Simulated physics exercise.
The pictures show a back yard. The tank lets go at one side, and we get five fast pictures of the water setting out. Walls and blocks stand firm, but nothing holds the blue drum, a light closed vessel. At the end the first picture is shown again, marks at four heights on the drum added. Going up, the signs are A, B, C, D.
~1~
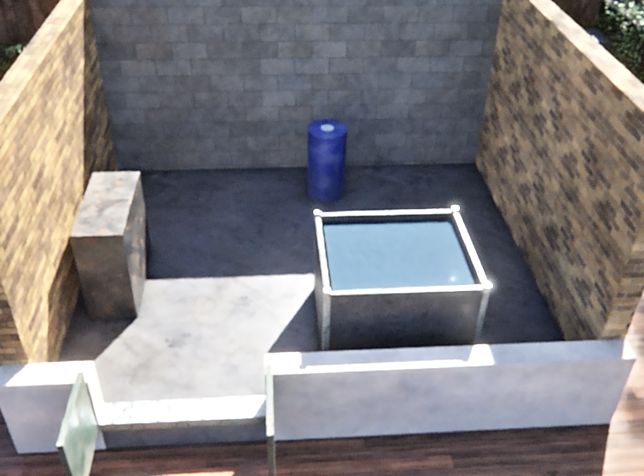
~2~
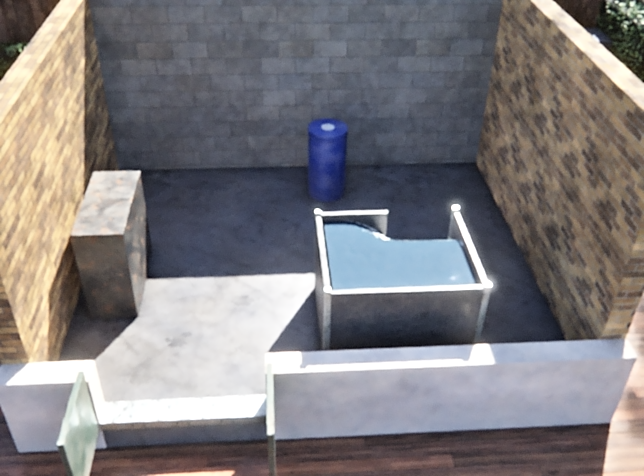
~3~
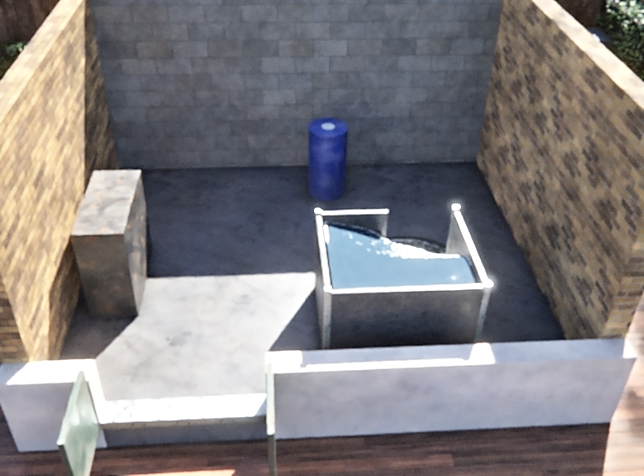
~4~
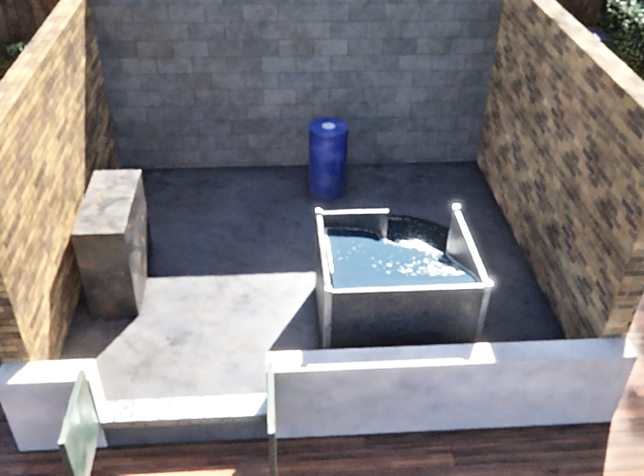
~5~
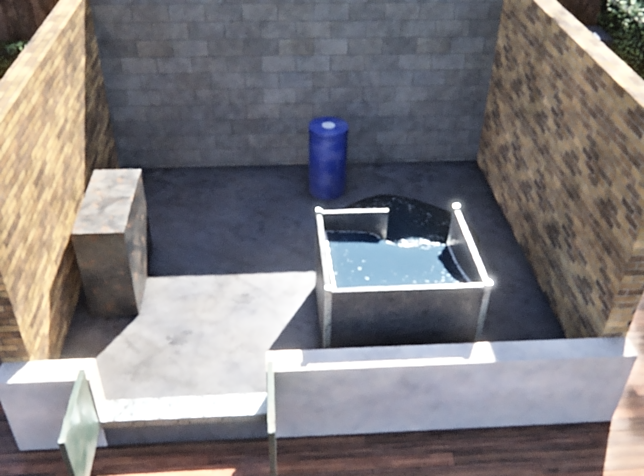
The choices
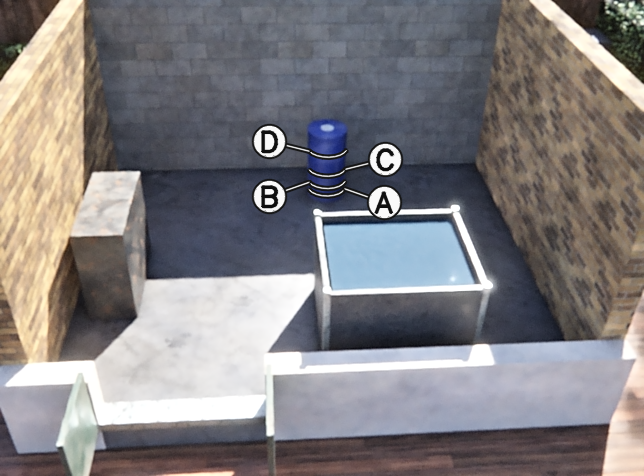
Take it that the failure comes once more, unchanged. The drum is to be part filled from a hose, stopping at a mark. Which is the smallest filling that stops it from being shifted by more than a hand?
C.
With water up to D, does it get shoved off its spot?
No.
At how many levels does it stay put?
Two of them.
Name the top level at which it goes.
B.
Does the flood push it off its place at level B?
Yes, it does.
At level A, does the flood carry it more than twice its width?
Yes, it does.
On the marked copy, A at (327, 196); B at (328, 188); C at (328, 176); D at (328, 157); from the bottom up A, B, C, D.
For level A, it is pushed about 5 times its own width away.
For level B, it is pushed about twice its own width away.
For level C, it does not move.
For level D, it does not move.
